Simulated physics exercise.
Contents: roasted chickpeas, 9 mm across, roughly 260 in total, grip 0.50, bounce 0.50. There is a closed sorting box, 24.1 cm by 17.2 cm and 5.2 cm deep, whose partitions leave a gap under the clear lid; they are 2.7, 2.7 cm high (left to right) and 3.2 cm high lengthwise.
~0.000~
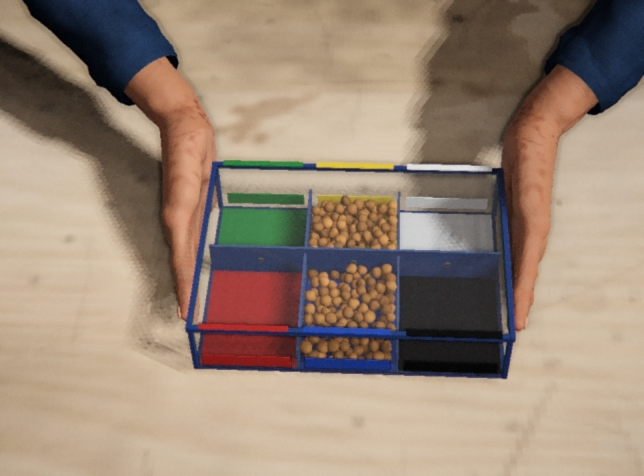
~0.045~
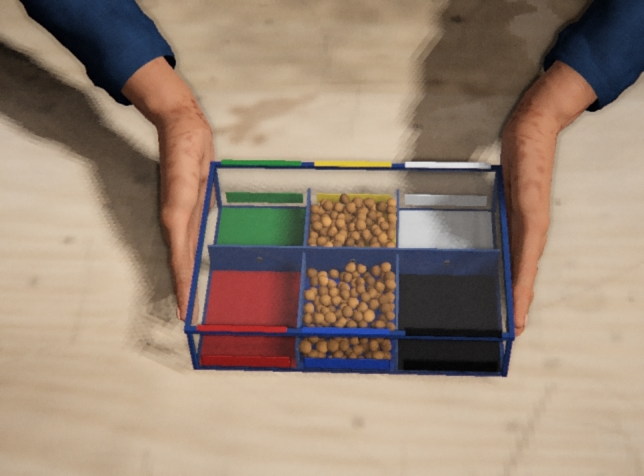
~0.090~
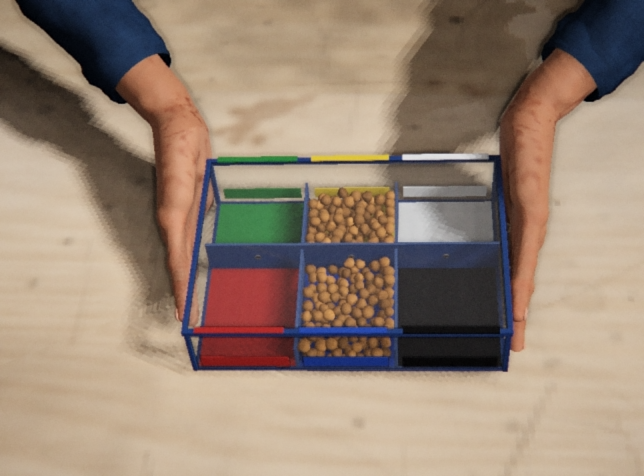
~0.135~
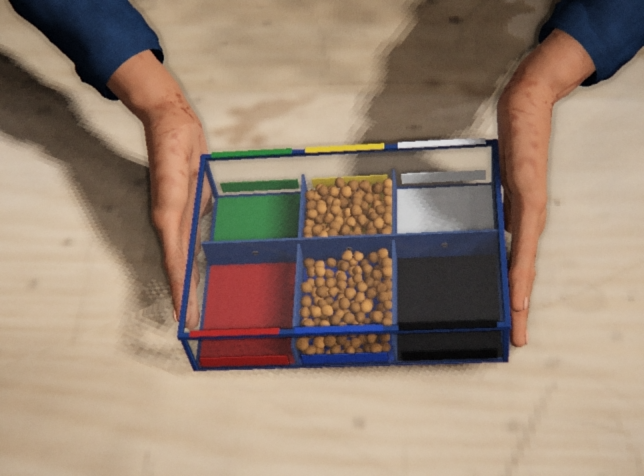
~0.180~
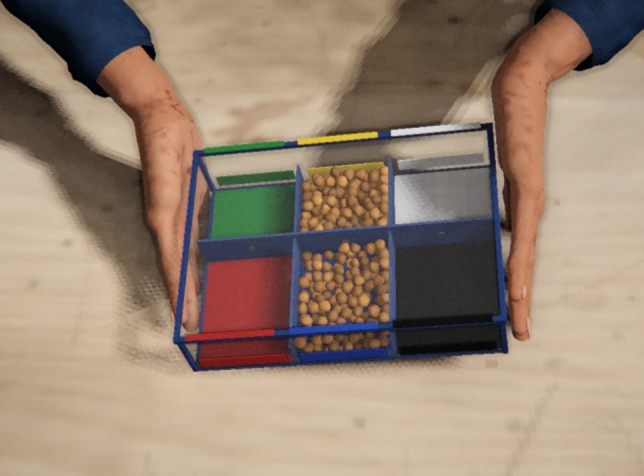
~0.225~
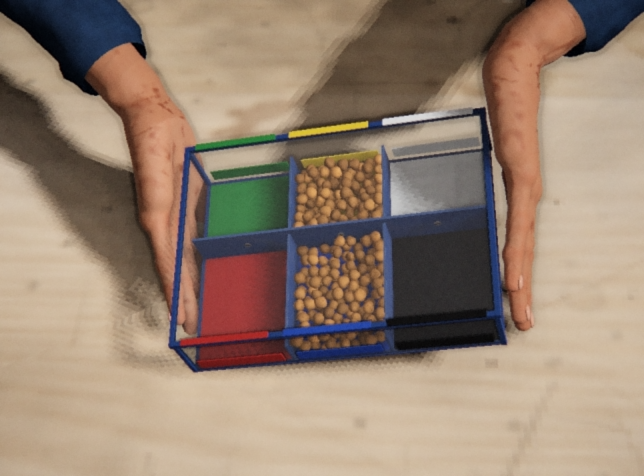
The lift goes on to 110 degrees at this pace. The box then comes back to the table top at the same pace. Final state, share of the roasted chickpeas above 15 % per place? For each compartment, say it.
Red Y, blue Y, green N, yellow N, white N, black N.
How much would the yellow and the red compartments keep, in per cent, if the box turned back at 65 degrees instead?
In per cent, yellow gets 40, red gets 15.
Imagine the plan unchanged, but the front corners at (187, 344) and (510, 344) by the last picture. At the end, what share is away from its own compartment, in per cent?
Estimate: Near 35 %.
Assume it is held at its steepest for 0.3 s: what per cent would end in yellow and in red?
Final amounts would be yellow 0% and red 80%.
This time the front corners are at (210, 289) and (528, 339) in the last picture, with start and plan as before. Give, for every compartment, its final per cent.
By the end red holds 0%, blue holds 0%, green holds 0%, yellow holds 0%, white holds 30% and black holds 70%.
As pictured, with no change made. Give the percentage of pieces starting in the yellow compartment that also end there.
Roughly 0 per cent.
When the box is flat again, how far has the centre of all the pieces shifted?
Measured shift: Some 9.5 cm.
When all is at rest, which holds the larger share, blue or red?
More ends up in the red one.
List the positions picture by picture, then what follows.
Box tilt 0 degrees, front corners at (191, 327) and (510, 336); blue 50 %, yellow 50 %, in the first frame.
Box tilt 1 degrees, front corners at (190, 328) and (509, 335), in the second frame.
Box tilt 4 degrees, front corners at (187, 331) and (508, 330), lowest corner left front, in the third frame.
Box tilt 8 degrees, front corners at (183, 334) and (505, 324), lowest corner left front, in the fourth frame.
Box tilt 13 degrees, front corners at (179, 338) and (501, 317), lowest corner left front, in the fifth frame.
Box tilt 17 degrees, front corners at (174, 343) and (495, 312), lowest corner left front; blue 50 %, yellow 50 %. Its pace works out near 105 degrees a second, in the sixth frame.
After 1.17 s, tilt 110 degrees; red 45 %, blue 35 %, green 5 %, yellow 20 %.
After 1.79 s, tilt 50 degrees; red 75 %, blue 20 %.
Then, at 2.47 s, tilt 0 degrees; red 75 %, blue 20 %.
By 2.8 s all is still; red 75 %, blue 20 %, green 0 %, yellow 0 %, white 0 %, black 0 %.
